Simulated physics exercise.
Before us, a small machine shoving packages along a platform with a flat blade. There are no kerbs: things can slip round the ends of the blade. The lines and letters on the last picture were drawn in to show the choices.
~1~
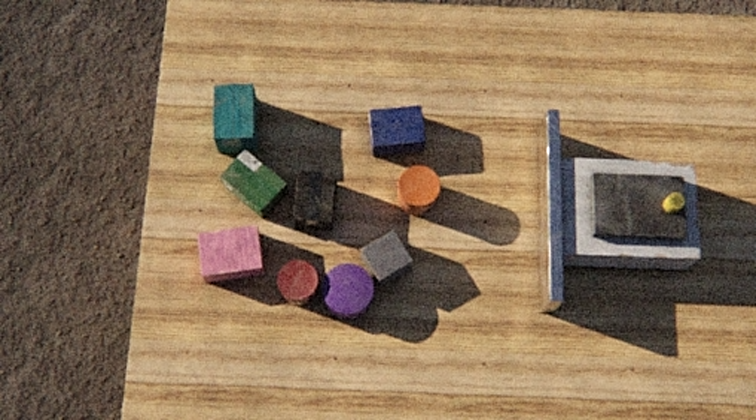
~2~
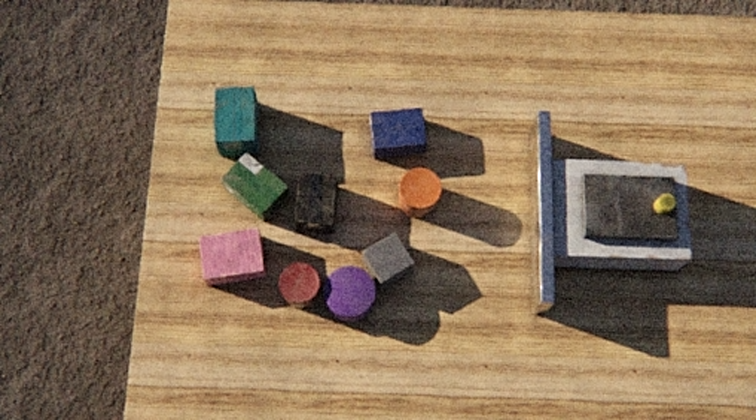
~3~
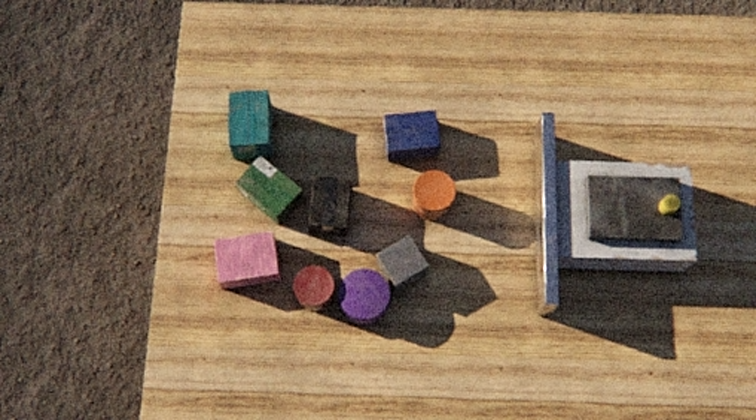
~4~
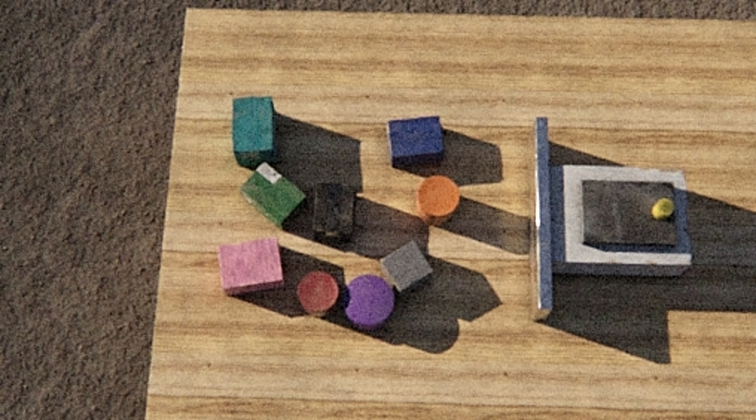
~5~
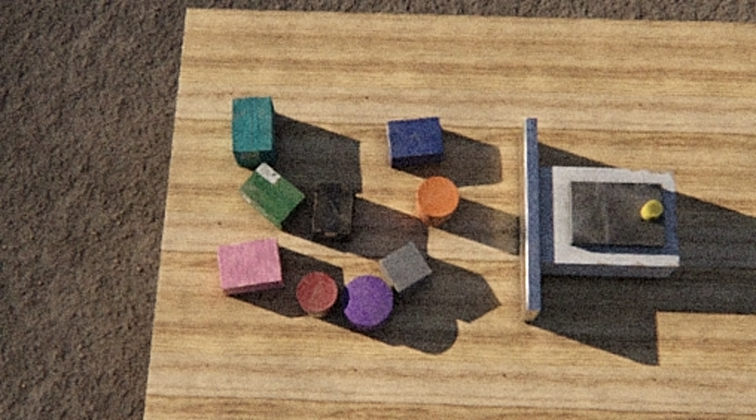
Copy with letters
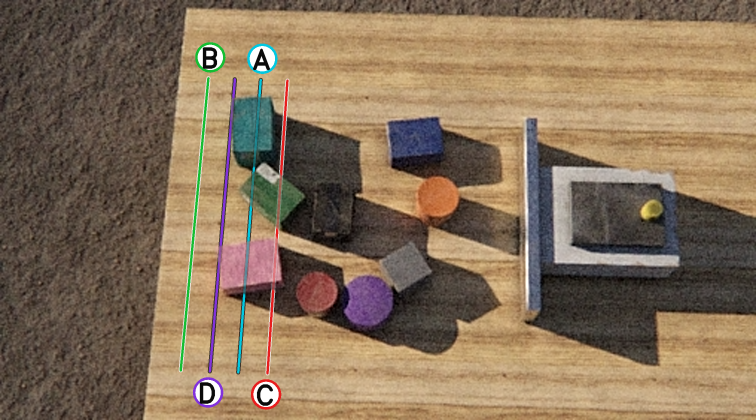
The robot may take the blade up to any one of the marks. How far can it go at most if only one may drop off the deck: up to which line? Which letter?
At A, and not beyond.
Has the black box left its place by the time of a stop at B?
Yes.
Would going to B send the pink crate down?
By then, yes.
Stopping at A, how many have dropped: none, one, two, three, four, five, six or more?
The count is none.
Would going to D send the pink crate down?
Yes.
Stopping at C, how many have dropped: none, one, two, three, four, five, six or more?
By then, none.
On the marked copy, A at (250, 219); B at (195, 218); C at (278, 220); D at (223, 218).
With A. Early on, robot (506, 210); blue parcel (397, 140); grey crate (394, 268).
Further on, robot (404, 207); green parcel (232, 204); pink crate (240, 262).
At the end, robot (324, 205); turquoise box (180, 130); green parcel (178, 198); none fallen.
As for the rest, B drops four; C is within the limit but short; D drops three.
